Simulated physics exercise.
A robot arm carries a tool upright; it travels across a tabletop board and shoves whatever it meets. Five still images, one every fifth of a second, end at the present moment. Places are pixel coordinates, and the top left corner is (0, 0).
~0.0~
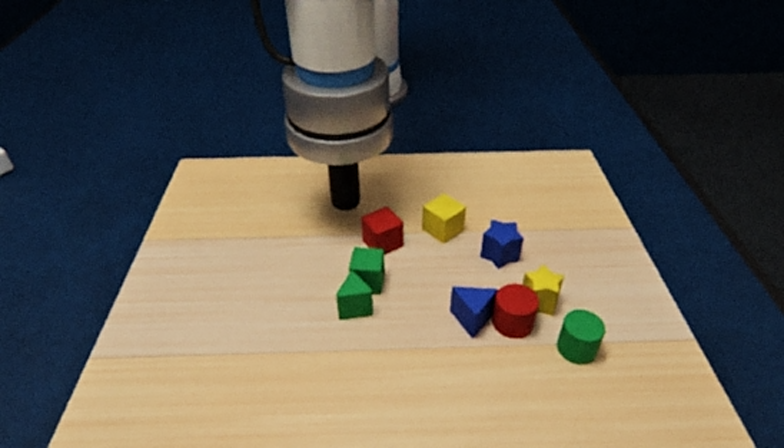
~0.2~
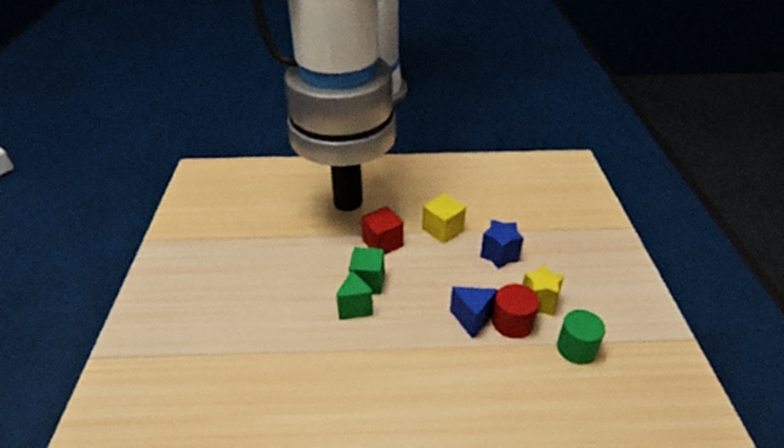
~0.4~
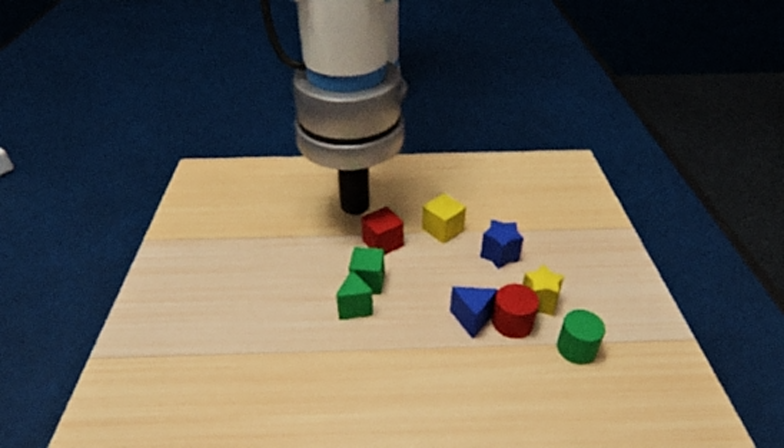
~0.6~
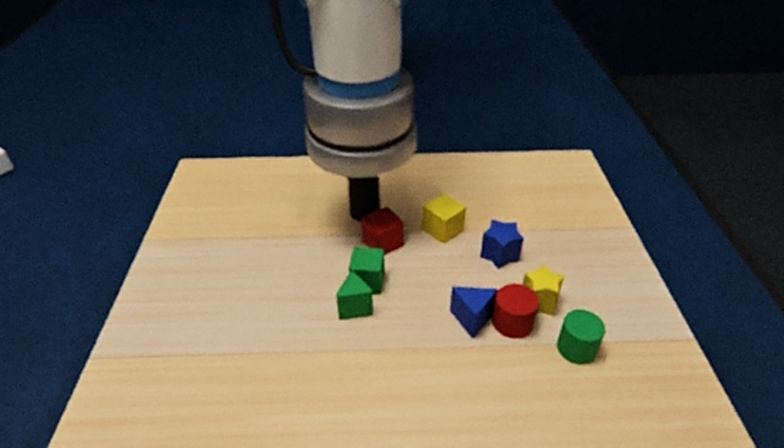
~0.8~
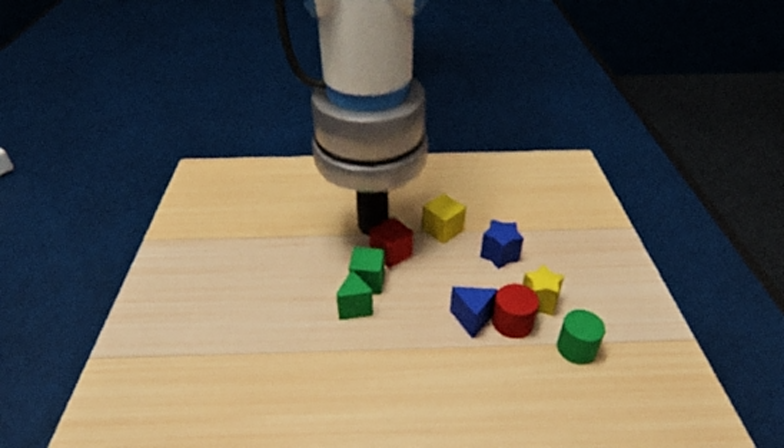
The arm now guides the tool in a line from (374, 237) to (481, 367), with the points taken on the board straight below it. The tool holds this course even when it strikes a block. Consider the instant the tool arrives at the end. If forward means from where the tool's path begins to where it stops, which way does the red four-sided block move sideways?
Right side.
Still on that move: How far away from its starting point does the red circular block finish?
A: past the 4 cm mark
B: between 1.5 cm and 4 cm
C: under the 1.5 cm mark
It's C.
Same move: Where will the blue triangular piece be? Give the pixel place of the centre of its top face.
Roughly at (508, 326).
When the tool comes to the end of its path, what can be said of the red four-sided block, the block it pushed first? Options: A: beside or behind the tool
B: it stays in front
My pick is B.
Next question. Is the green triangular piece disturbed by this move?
Right where it was.
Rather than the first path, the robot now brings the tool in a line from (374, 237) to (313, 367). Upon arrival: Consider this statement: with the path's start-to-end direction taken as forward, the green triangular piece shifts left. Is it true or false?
That claim is true.
What follows on the original path. One third of the way, tool (404, 264); red four-sided block (426, 270).
Two thirds of the way, tool (439, 307); red four-sided block (457, 321), turned 25° clockwise; blue triangular piece (491, 318), turned 105° anticlockwise.
At the end, tool (483, 357); green triangular piece in place; green four-sided block in place; red four-sided block (493, 379), turned 50° clockwise; blue triangular piece (508, 326), turned 125° anticlockwise; red circular block in place.
